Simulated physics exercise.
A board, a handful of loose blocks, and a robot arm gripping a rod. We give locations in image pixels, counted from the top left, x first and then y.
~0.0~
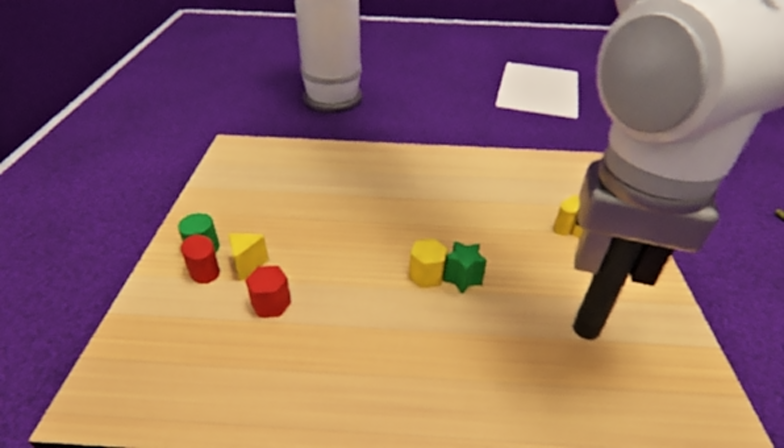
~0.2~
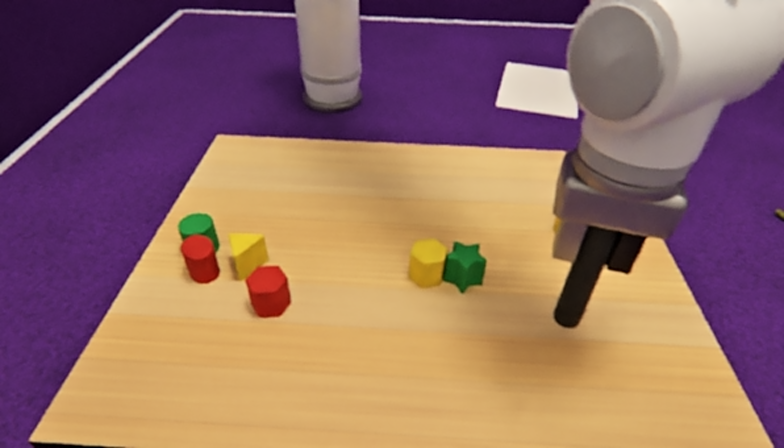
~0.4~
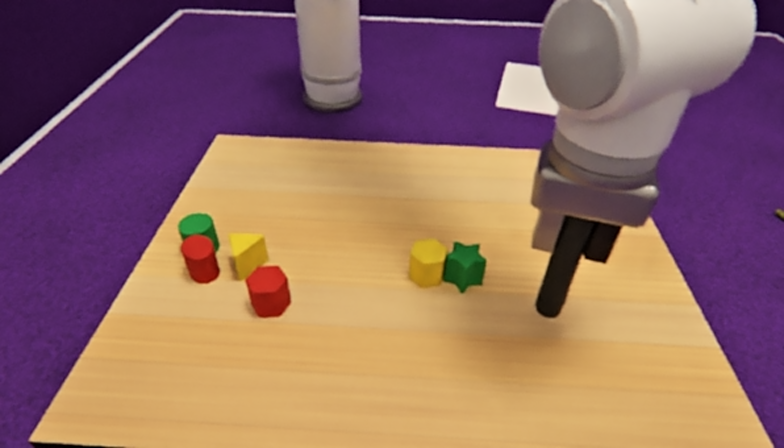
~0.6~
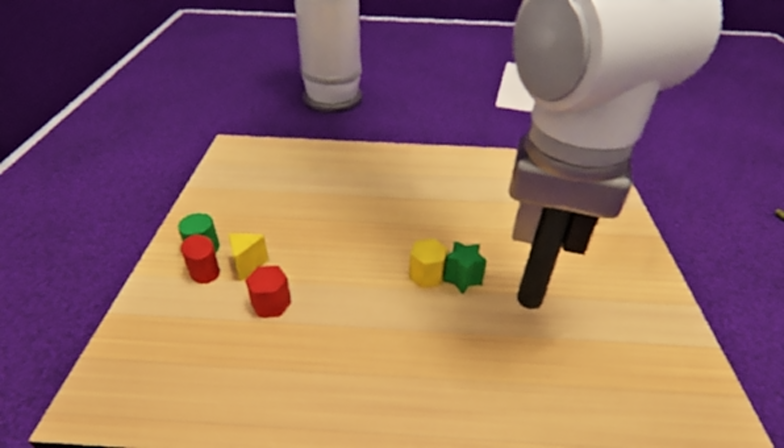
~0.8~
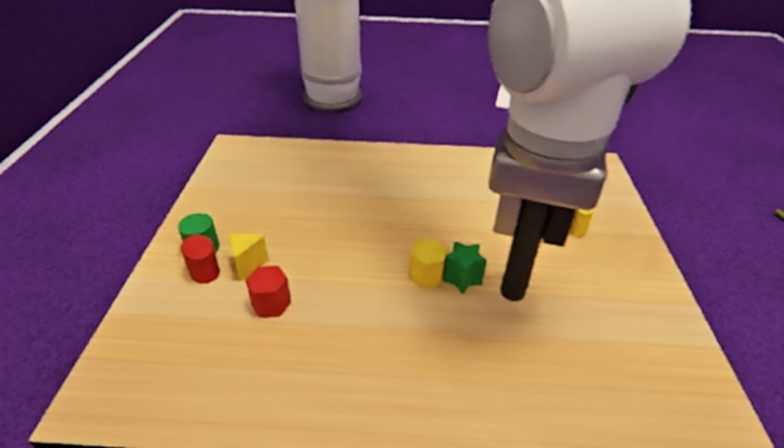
A robot arm gripping a dark rod moves steadily left and slightly away across a wooden board, drawing closer to a green star block beside a yellow hexagon. None of the blocks shift, including the red, green and yellow ones at left, and a yellow piece behind the arm shows again at its right.
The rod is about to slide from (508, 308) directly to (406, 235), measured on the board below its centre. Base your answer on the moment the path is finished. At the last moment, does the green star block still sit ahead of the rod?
Final answer: Yes.
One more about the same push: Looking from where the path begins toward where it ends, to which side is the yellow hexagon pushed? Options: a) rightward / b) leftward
Choice b: Leftward.
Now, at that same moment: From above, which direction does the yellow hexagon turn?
Short answer: Counterclockwise.
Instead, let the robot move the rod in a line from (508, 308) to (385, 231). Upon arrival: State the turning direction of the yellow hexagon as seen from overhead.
I'd predict that, seen from above, the yellow hexagon rotates counter-clockwise.
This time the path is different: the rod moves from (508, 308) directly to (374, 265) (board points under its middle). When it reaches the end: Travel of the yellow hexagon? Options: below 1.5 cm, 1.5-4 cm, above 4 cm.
It shifts over 4 cm.
What follows on the original path. One third of the way, rod at (472, 266); yellow hexagon at (419, 247); green star block at (452, 244), turned 20° anticlockwise.
Two thirds of the way, rod at (437, 242); yellow hexagon at (387, 238), turned 50° anticlockwise; green star block at (416, 224), turned 35° anticlockwise.
At the end, rod at (406, 220); yellow hexagon at (384, 237), turned 60° anticlockwise; green star block at (384, 206), turned 45° anticlockwise.
